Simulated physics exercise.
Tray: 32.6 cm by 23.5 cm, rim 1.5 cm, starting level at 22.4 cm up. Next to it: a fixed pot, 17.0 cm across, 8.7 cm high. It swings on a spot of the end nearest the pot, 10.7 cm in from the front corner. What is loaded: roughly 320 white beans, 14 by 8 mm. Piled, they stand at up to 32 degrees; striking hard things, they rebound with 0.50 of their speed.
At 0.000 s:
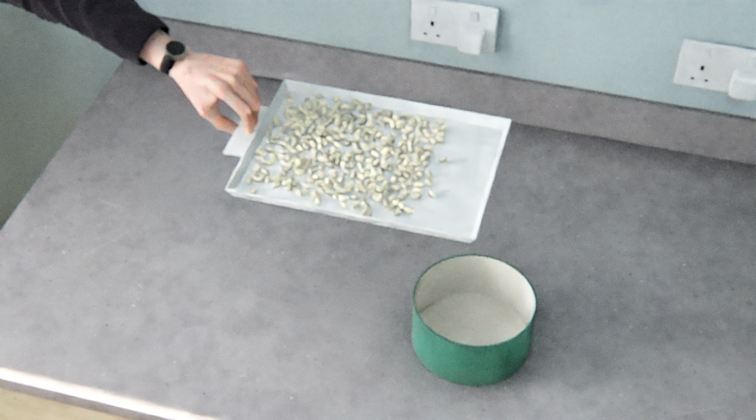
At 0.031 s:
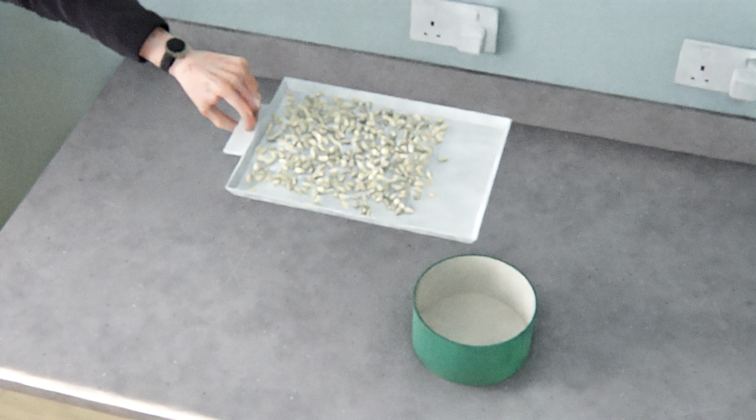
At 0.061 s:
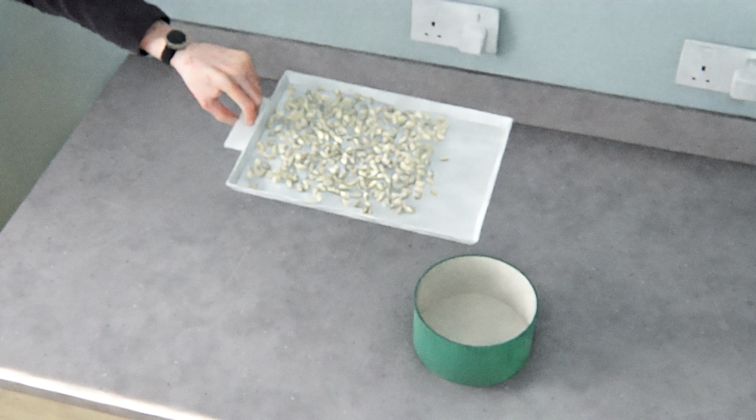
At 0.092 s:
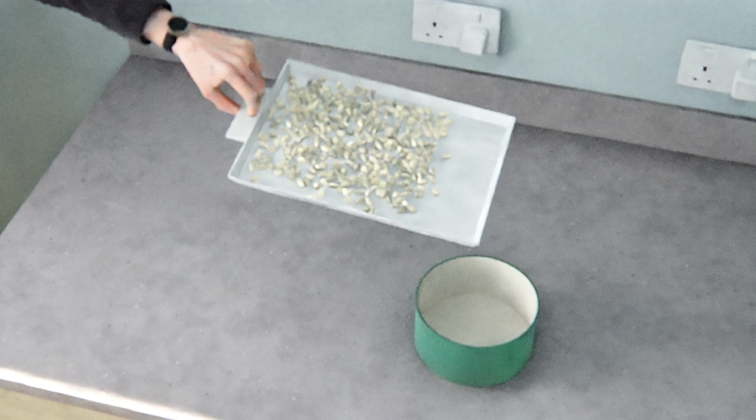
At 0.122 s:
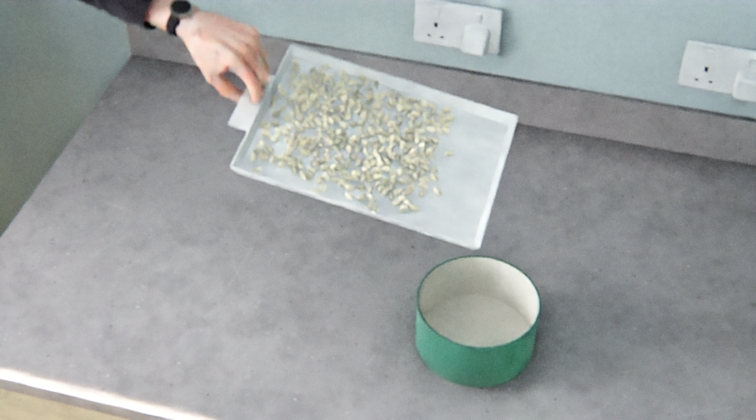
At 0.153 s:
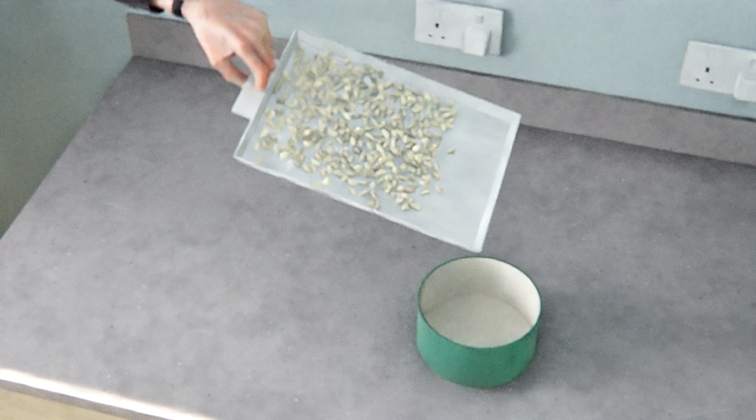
A white tray scattered with pale beans started out level above a grey countertop, then a hand at its left end lifted that side steadily higher, slanting it toward a green pot.
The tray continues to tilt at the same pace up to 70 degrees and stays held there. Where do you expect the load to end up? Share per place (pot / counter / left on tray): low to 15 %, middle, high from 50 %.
Shares - pot: High, counter: Middle, left on the tray: Low.
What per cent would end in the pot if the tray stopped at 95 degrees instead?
In that case it comes to about 65 in a hundred.
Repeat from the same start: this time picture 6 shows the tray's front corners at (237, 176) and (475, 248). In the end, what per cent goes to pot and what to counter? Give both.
Pot: 65, counter: 35.
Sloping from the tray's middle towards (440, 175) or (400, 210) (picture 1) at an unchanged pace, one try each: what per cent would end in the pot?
Near 10 and 55 per cent, in that order.
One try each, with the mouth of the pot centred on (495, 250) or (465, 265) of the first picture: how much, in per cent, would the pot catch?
Estimates: 5 in a hundred and 5 in a hundred.
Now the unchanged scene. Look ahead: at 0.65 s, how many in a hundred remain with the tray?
I'd say close to 5 per cent.
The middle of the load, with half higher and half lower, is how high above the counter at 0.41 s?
Height: Around 34 cm.
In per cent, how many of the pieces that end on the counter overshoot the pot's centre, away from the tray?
Share: Around 100 %.
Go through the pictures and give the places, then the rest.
The first frame shows tray tilt 0 degrees, front corners at (232, 187) and (471, 234); middle of the pieces at (352, 156); pot at (475, 299).
The second frame shows tray tilt 1 degrees, front corners at (232, 185) and (471, 235); middle of the pieces at (352, 155).
The third frame shows tray tilt 3 degrees, front corners at (233, 181) and (472, 236); middle of the pieces at (353, 151).
The fourth frame shows tray tilt 7 degrees, front corners at (235, 174) and (474, 239), lowest corner right front; middle of the pieces at (355, 146).
The fifth frame shows tray tilt 12 degrees, front corners at (237, 164) and (475, 242), lowest corner right front; middle of the pieces at (358, 139).
The sixth frame shows tray tilt 17 degrees, front corners at (241, 154) and (476, 245), lowest corner right front; middle of the pieces at (362, 132); pot at (480, 301). The tray's pace is about 185 degrees a second.
Then, at 0.31 s, tilt 46 degrees; the tray holds 100 %, the pot 0 %.
Then, at 0.41 s, tilt 64 degrees; the tray holds 100 %, the pot 0 %.
After 0.65 s, tilt 70 degrees; the tray holds 5 %, the pot 55 %.
In the end, at 1.9 s, pot 60 %, counter 35 %, tray 0 %.
